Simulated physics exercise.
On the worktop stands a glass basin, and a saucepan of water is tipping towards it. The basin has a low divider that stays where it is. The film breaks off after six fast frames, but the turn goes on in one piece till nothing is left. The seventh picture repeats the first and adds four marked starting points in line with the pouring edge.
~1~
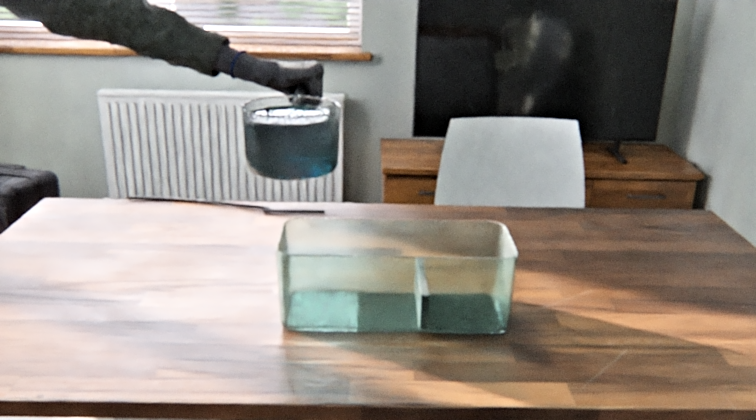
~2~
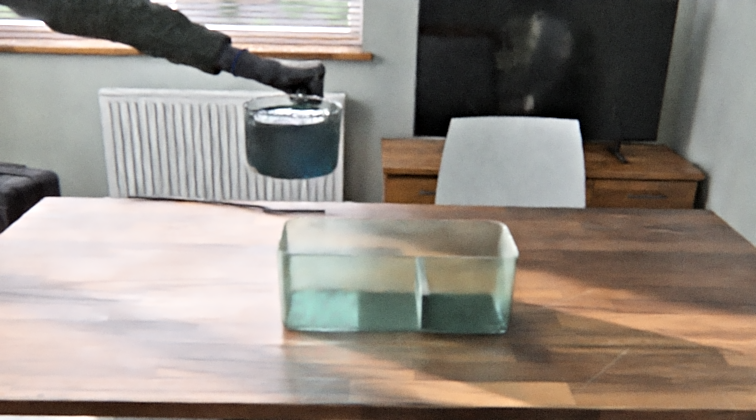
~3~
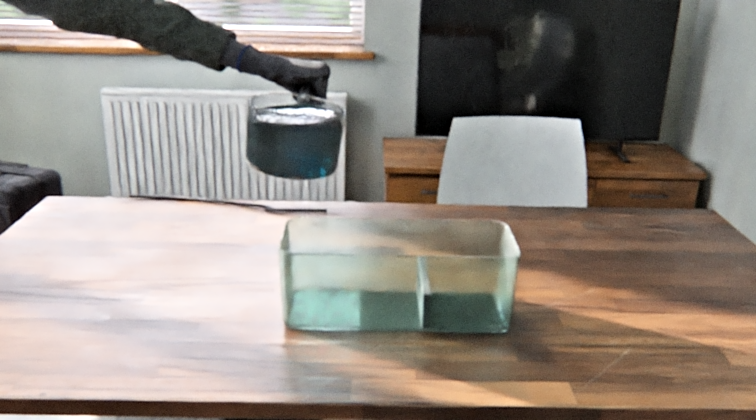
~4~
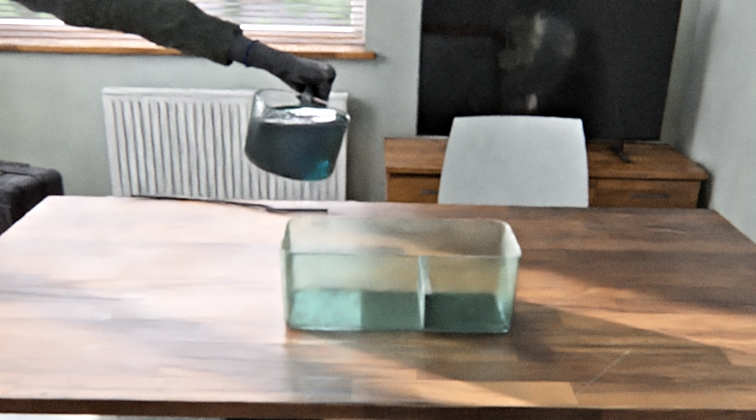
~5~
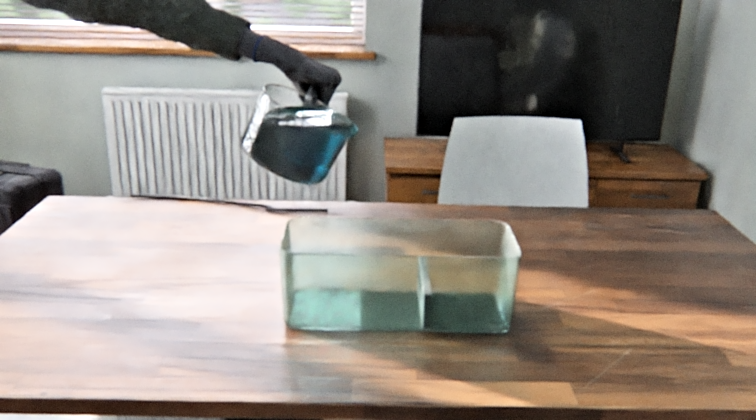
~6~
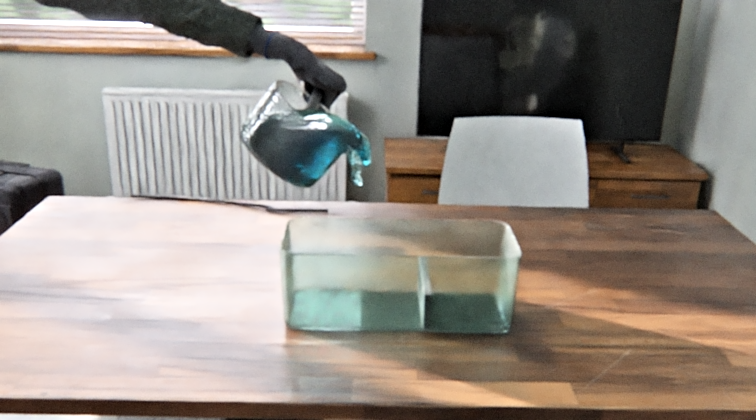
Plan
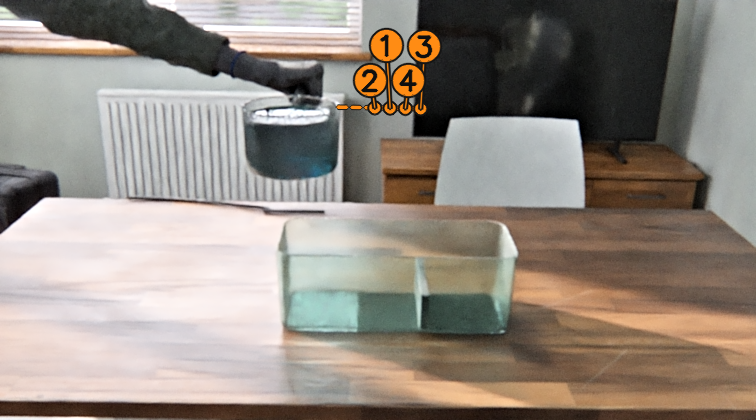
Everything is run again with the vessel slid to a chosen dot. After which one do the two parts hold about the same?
It is 2.
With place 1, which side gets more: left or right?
The right one.
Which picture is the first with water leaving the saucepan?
In picture 5.
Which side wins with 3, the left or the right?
The right one.
In orange, 1 at (390, 108); 2 at (374, 107); 3 at (420, 108); 4 at (405, 108).
With 1, about 31 % ends left of the wall and 68 % right of it.
With 2, about 48 % ends left of the wall and 51 % right of it.
With 3, about 8 % ends left of the wall and 92 % right of it.
With 4, about 20 % ends left of the wall and 80 % right of it.
